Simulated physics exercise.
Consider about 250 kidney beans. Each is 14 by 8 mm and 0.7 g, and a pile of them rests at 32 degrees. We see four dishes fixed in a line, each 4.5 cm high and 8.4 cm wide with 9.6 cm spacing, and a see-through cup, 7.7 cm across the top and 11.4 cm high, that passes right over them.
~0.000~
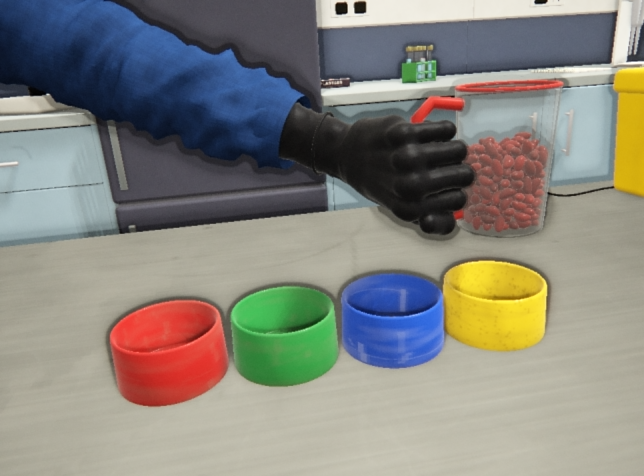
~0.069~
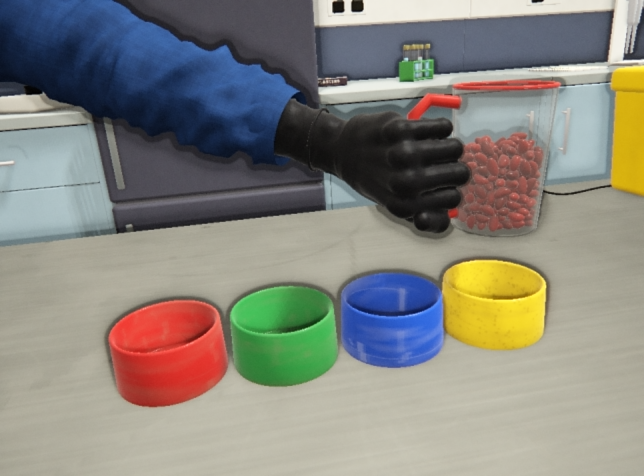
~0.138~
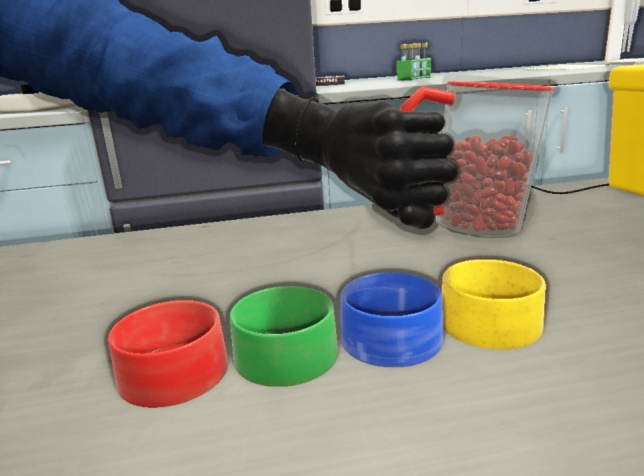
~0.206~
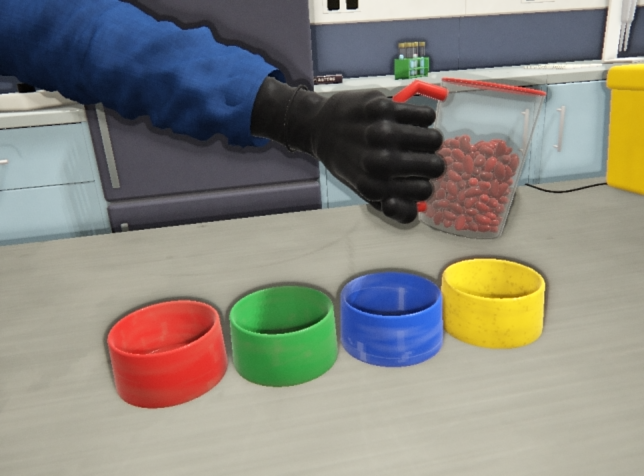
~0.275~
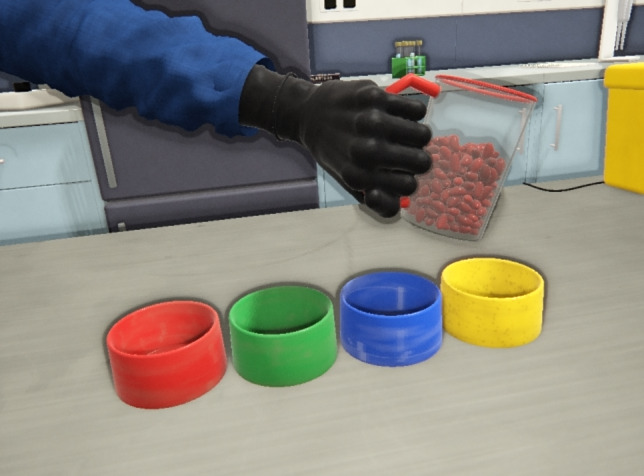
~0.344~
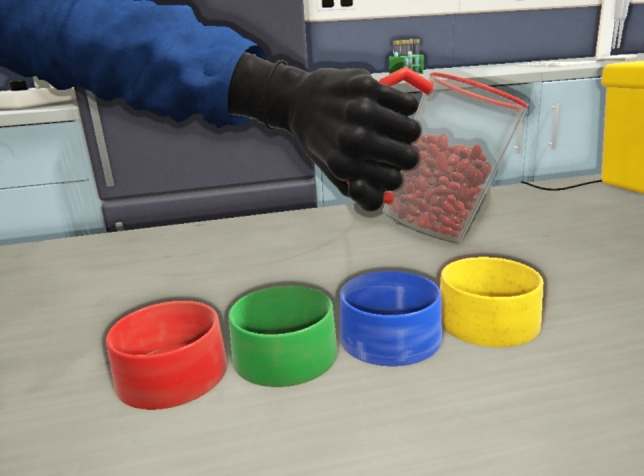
Black-gloved hand moving a clear cup of red kidney beans slightly left and tilting it rightward behind four coloured dishes.
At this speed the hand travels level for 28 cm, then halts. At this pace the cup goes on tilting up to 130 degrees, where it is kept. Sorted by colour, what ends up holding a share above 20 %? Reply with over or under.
Red under, blue under, green over, yellow under, counter under.
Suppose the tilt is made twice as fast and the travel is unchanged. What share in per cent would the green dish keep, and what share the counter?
In that case green 0, counter 10.
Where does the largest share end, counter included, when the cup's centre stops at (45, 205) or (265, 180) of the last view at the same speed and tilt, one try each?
Top receivers, in order: Green and blue.
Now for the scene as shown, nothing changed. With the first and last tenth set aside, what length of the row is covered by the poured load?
Roughly 6 cm.
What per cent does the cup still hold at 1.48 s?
Somewhere near 80 per cent of the load.
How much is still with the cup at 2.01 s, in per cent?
My guess is near 0 per cent.
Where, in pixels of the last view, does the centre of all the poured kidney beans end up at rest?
About (283, 328).
After 1.02 s, tilt 79 degrees; cup holds 100 %.
After 1.48 s, tilt 117 degrees; cup holds 80 %, blue 5 %, green 10 %.
After 2.01 s, tilt 130 degrees; cup holds 0 %, blue 5 %, green 85 %.
In the end, at 2.6 s, red 0 %, blue 5 %, green 85 %, yellow 0 %, counter 10 %.
